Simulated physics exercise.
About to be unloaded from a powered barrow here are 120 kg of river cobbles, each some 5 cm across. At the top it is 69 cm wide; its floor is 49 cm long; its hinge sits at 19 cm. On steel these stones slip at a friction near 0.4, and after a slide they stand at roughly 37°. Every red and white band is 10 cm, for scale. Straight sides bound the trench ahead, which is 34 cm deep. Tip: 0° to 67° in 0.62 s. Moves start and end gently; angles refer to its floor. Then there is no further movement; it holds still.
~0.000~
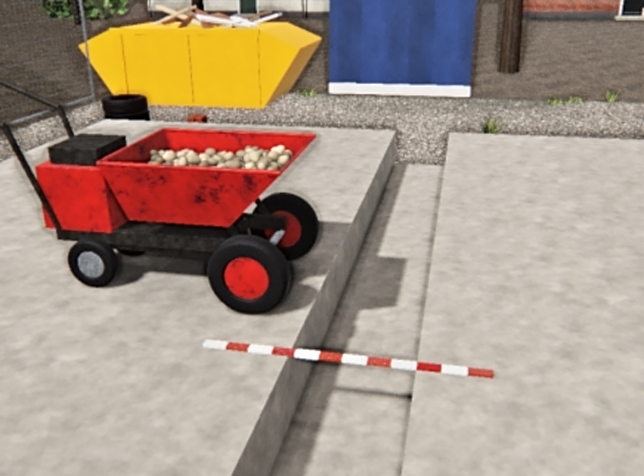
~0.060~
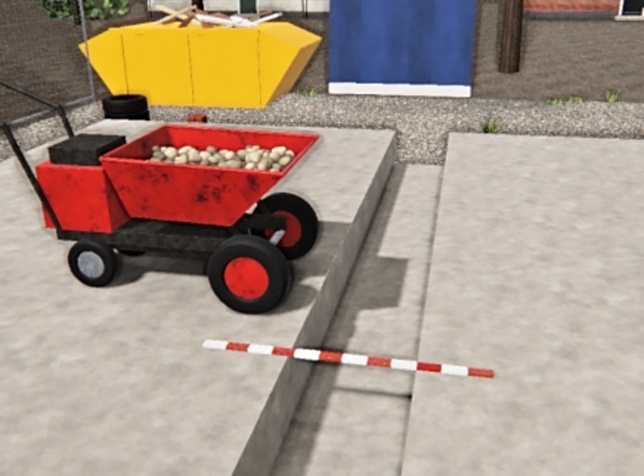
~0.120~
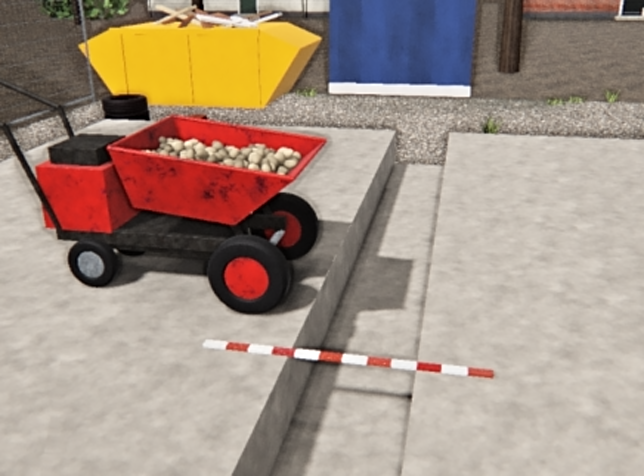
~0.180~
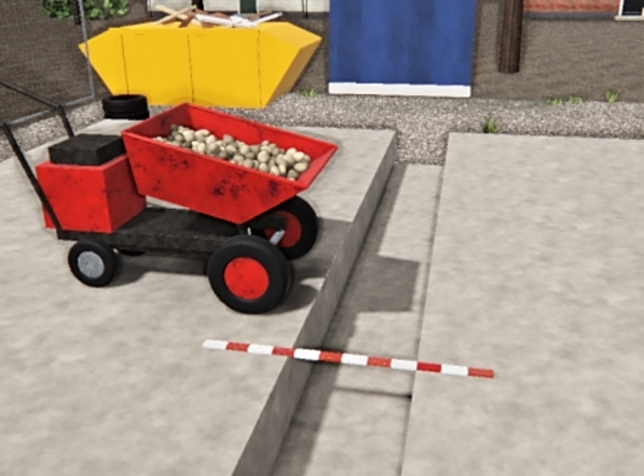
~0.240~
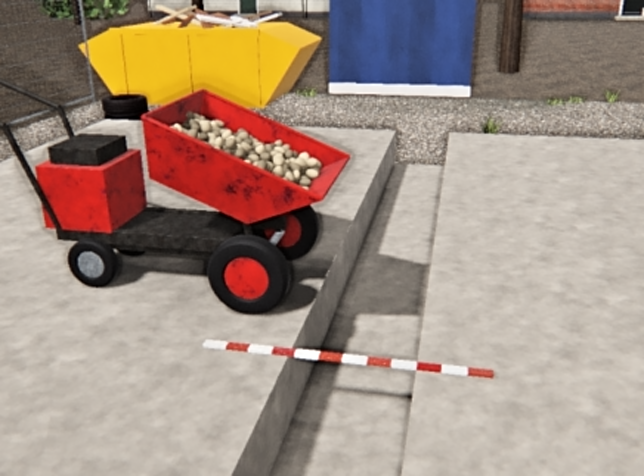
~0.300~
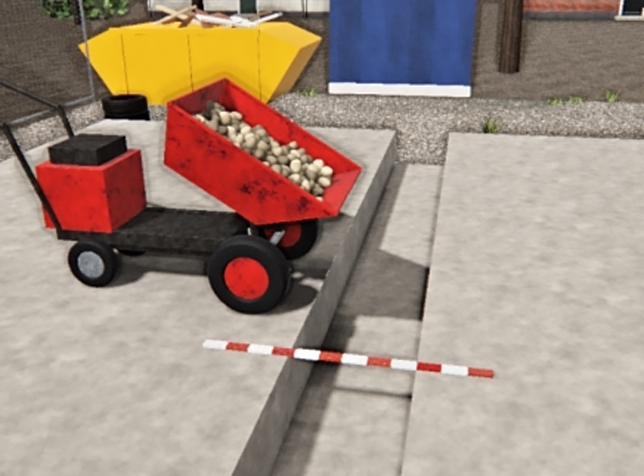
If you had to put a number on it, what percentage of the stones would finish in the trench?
I'd put it at about 53 percent.
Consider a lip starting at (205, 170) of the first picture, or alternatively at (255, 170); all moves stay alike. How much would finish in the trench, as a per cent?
Roughly 100 in a hundred, then 85 in a hundred.
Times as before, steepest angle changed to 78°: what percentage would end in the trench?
With that change, near 65 per cent.
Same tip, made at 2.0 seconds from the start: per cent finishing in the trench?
It would be near 80 percent.
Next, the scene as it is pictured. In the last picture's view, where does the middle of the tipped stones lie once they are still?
I'd point somewhere around (419, 335).
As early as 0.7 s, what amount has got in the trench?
At that moment: Approx. 20 %.
After 0.5 s the floor is at 56°; 100 % in the tray; the foremost stones are at (353, 218).
After 0.7 s the floor is at 67°; 79 % in the tray, 19 % in the trench, 1 % past the trench; the foremost stones are at (433, 285).
After 1.1 s the floor is at 67°; 17 % in the tray, 38 % in the trench, 45 % past the trench; the foremost stones are at (592, 314).
After 3.0 s the floor is at 67°; 0 % in the tray, 53 % in the trench, 47 % past the trench; the foremost stones are past the picture's edge.
